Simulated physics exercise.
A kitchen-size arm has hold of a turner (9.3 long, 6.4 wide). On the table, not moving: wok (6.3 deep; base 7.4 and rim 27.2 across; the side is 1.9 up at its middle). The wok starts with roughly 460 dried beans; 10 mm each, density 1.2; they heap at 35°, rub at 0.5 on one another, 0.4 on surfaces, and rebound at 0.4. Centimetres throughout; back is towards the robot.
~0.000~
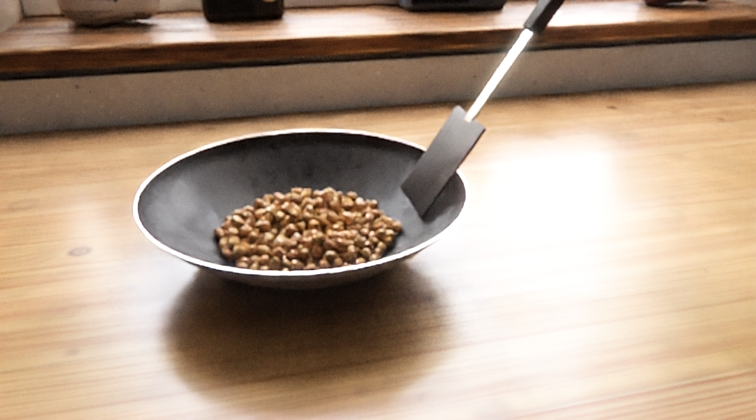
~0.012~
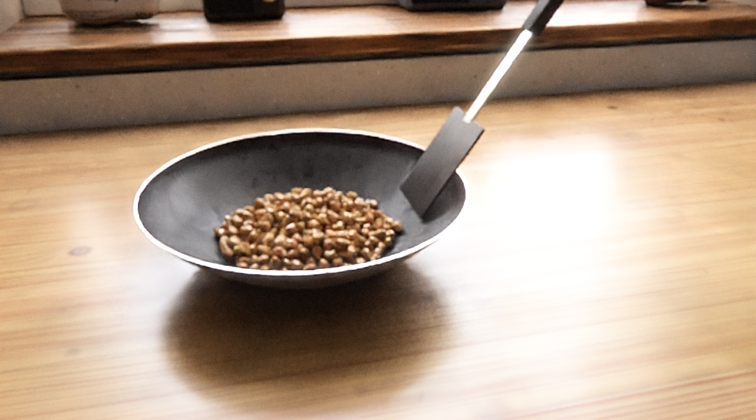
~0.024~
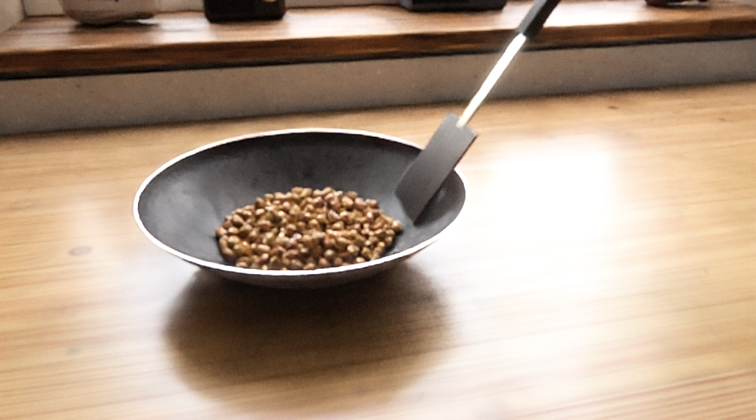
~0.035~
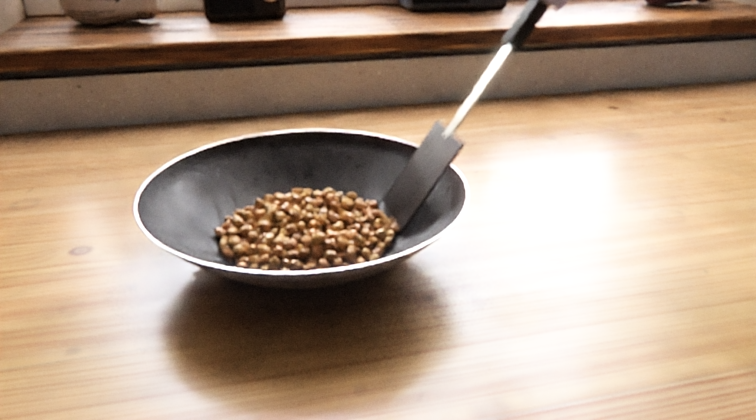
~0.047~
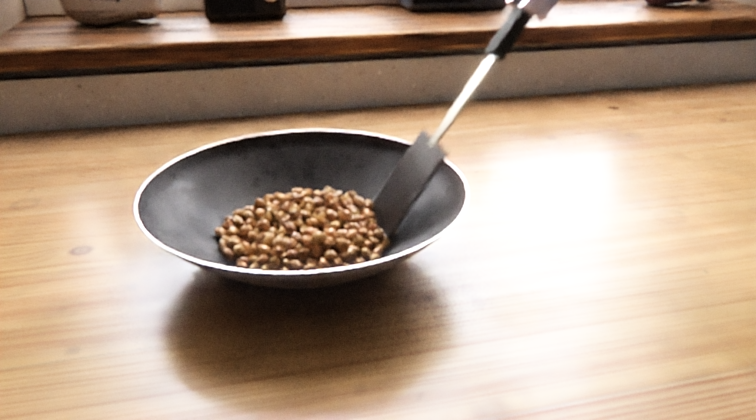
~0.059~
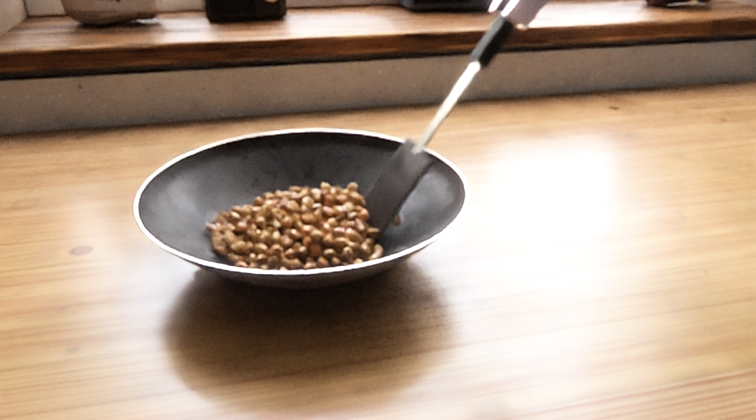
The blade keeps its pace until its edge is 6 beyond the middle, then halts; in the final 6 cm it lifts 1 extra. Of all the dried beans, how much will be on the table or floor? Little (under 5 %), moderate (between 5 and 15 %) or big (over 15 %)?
A big share, over 15 %, ends on the table or floor.
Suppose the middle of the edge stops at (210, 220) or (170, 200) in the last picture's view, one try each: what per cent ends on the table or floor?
Some 40 and 50 per cent.
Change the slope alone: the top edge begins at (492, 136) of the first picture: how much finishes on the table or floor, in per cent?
About 15 per cent.
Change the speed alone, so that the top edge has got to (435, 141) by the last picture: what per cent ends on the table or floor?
About 15 per cent.
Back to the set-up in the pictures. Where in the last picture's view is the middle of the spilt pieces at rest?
At about (40, 268).
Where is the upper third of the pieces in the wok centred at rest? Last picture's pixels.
Near (202, 223).
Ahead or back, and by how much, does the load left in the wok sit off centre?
Roughly 4.5 cm ahead.
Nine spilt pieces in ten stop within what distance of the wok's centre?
Some 30 cm.
After 0.09 s, sloping 56°, highest piece 5 above the table; 460 in the wok.
After 0.12 s, sloping 56°, highest piece 8 above the table; 460 in the wok.
After 0.33 s, sloping 56°, highest piece 8 above the table; 359 in the wok, 57 on the table or floor, 44 on the blade or in flight.
After 1.38 s, sloping 56°, highest piece 7 above the table; 359 in the wok, 101 on the table or floor.
At rest, 359 in the wok, 101 on the table or floor. That is 22 % on the table or floor.
